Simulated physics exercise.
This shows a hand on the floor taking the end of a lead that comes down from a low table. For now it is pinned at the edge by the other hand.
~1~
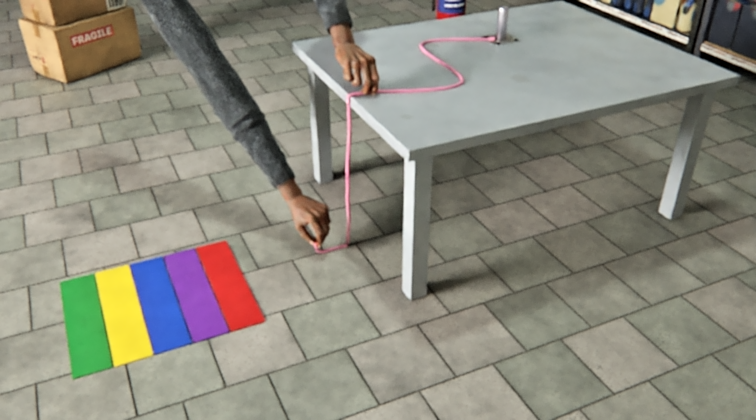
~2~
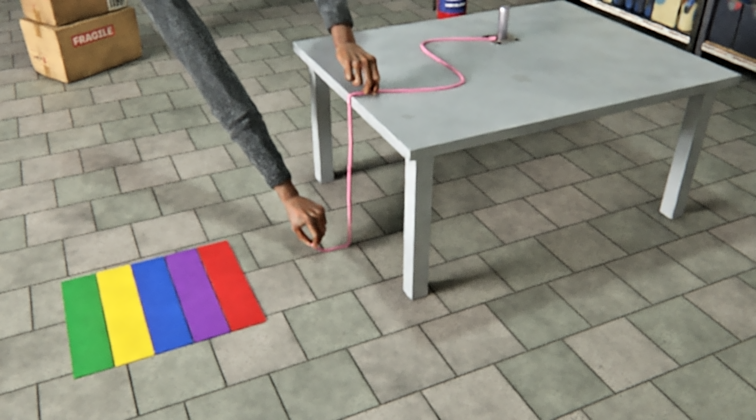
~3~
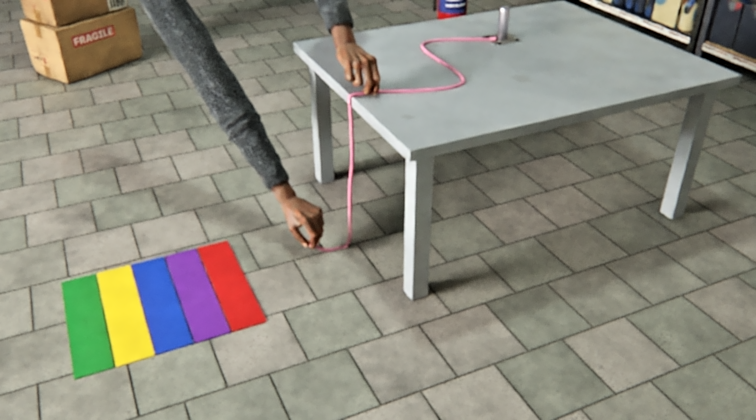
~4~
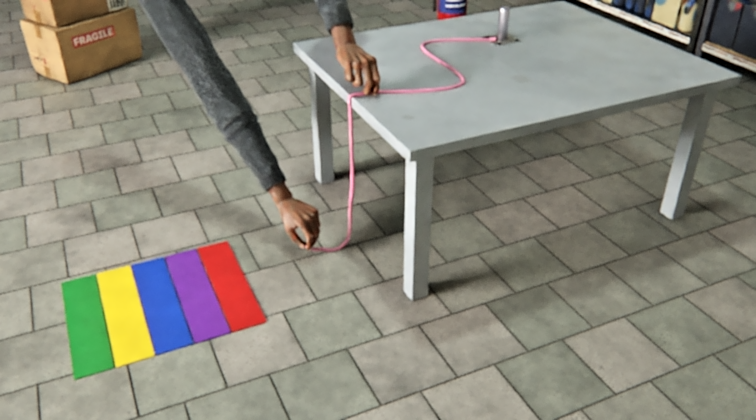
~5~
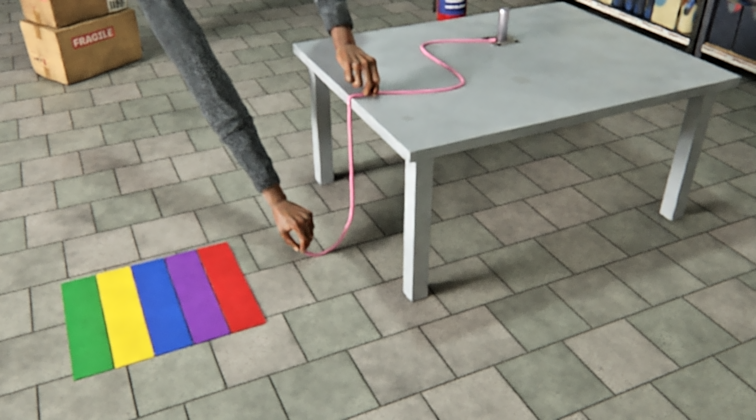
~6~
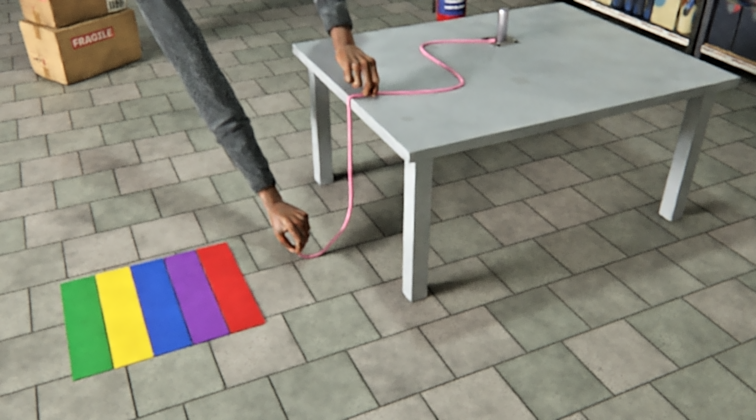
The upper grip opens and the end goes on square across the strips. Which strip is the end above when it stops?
The green one.
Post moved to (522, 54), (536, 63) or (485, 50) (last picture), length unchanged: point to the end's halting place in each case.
Try by try, around (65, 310), (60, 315) and (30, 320).
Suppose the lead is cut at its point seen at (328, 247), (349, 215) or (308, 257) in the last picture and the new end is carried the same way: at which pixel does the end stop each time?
Try 1: (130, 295); try 2: (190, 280); try 3: (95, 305).
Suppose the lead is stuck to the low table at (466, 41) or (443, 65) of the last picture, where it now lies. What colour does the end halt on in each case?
Green; blue.
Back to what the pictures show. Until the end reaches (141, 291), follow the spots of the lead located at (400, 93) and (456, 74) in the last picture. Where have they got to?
The first ends at (331, 148) and the second at (370, 79).
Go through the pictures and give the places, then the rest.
End (316, 243); red (241, 310); purple (205, 320); blue (168, 331); yellow (129, 342); green (90, 354), in the first frame.
End (313, 244); lead through (460, 39) (431, 55) (463, 82) (382, 91) (351, 148) (350, 217), in the second frame.
End (310, 245), in the third frame.
End (306, 246); lead through (460, 40) (432, 56) (463, 83) (383, 92) (351, 148) (350, 218), in the fourth frame.
End (300, 249), in the fifth frame.
End (296, 250); lead through (460, 41) (431, 57) (462, 84) (382, 93) (350, 150) (348, 219), in the sixth frame.
Soon after, end near (141, 291); over blue.
After that, end near (100, 302); over yellow.
At the stop, end near (75, 309); over green. The green one.
